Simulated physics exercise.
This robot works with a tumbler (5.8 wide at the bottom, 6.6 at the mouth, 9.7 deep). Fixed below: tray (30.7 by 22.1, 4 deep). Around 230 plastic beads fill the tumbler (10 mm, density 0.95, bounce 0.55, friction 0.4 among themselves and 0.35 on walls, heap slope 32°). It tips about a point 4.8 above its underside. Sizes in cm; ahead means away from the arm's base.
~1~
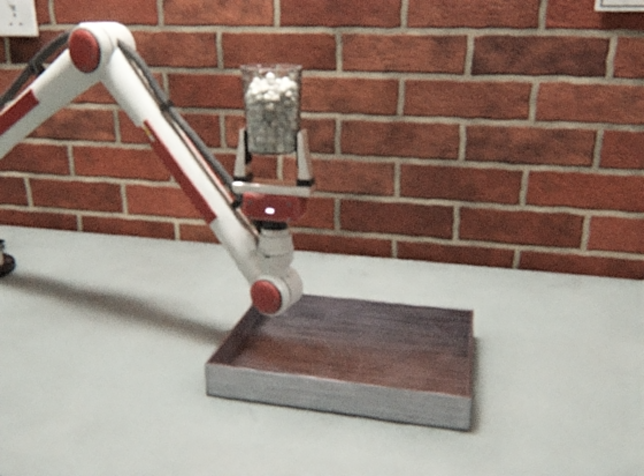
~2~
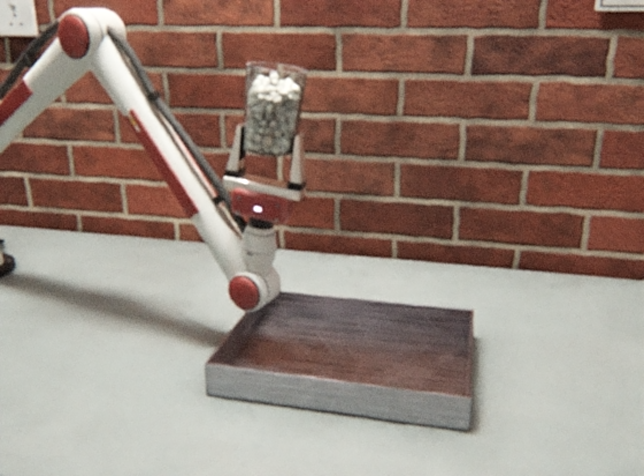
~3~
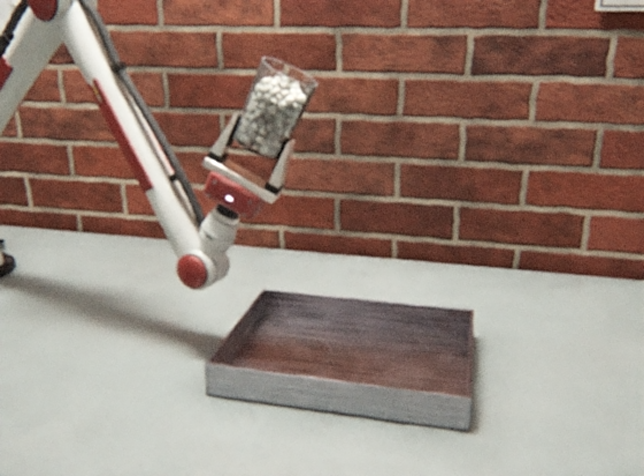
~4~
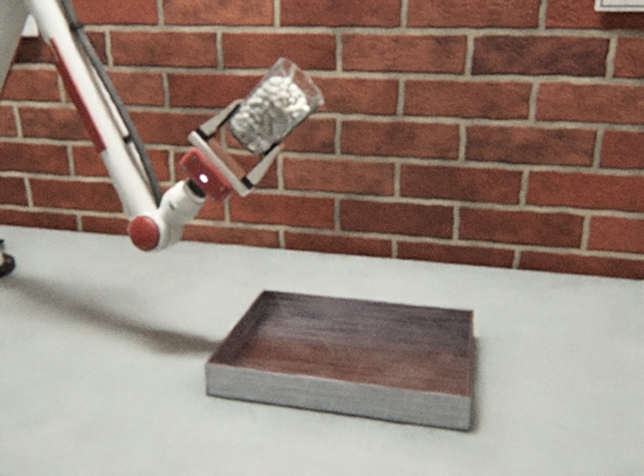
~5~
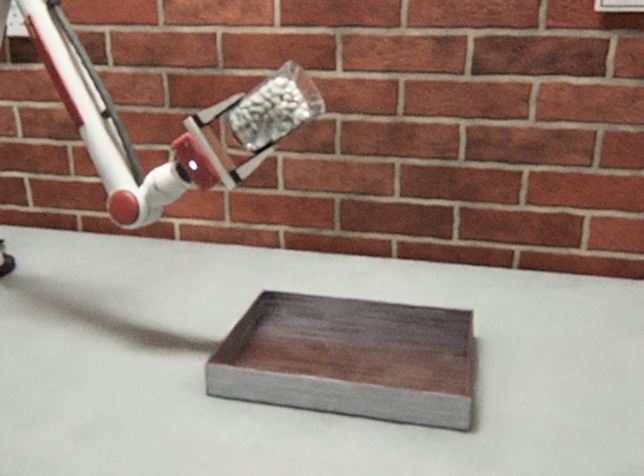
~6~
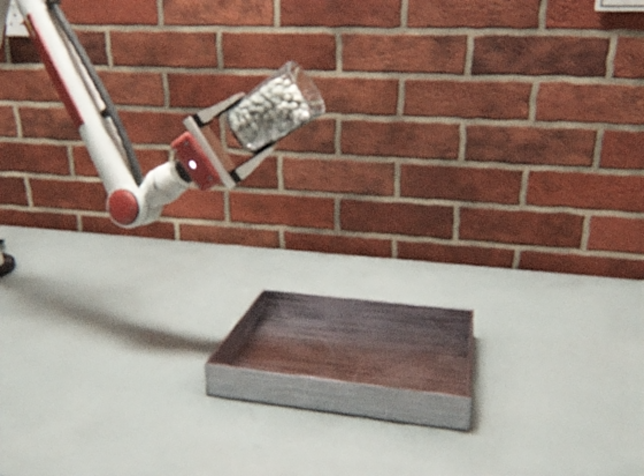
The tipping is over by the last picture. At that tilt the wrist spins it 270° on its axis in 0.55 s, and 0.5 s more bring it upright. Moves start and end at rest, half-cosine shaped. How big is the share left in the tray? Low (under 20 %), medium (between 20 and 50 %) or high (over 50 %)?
A low share, under 20 %, ends in the tray.
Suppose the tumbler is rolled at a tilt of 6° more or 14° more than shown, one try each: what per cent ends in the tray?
Some 0 and 5 per cent.
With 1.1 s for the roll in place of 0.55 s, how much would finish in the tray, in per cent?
It would be near 0 per cent.
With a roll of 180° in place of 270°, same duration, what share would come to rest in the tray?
In that case some 0 per cent.
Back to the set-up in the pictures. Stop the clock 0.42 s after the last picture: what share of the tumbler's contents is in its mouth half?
About 45 per cent.
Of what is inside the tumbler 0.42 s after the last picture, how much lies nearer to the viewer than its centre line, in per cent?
Roughly 50 per cent.
Then, 0.42 s after the last picture, tipped 56°, highest piece 37 above the table; 228 in the tumbler.
Then, 0.84 s after the last picture, tipped 21°, highest piece 36 above the table; 228 in the tumbler.
Then, 1.25 s after the last picture, upright, highest piece 37 above the table; 228 in the tumbler.
Then, 1.95 s after the last picture, upright, highest piece 37 above the table; 228 in the tumbler.
Final count, 228 in the tumbler. That is 0 % in the tray.
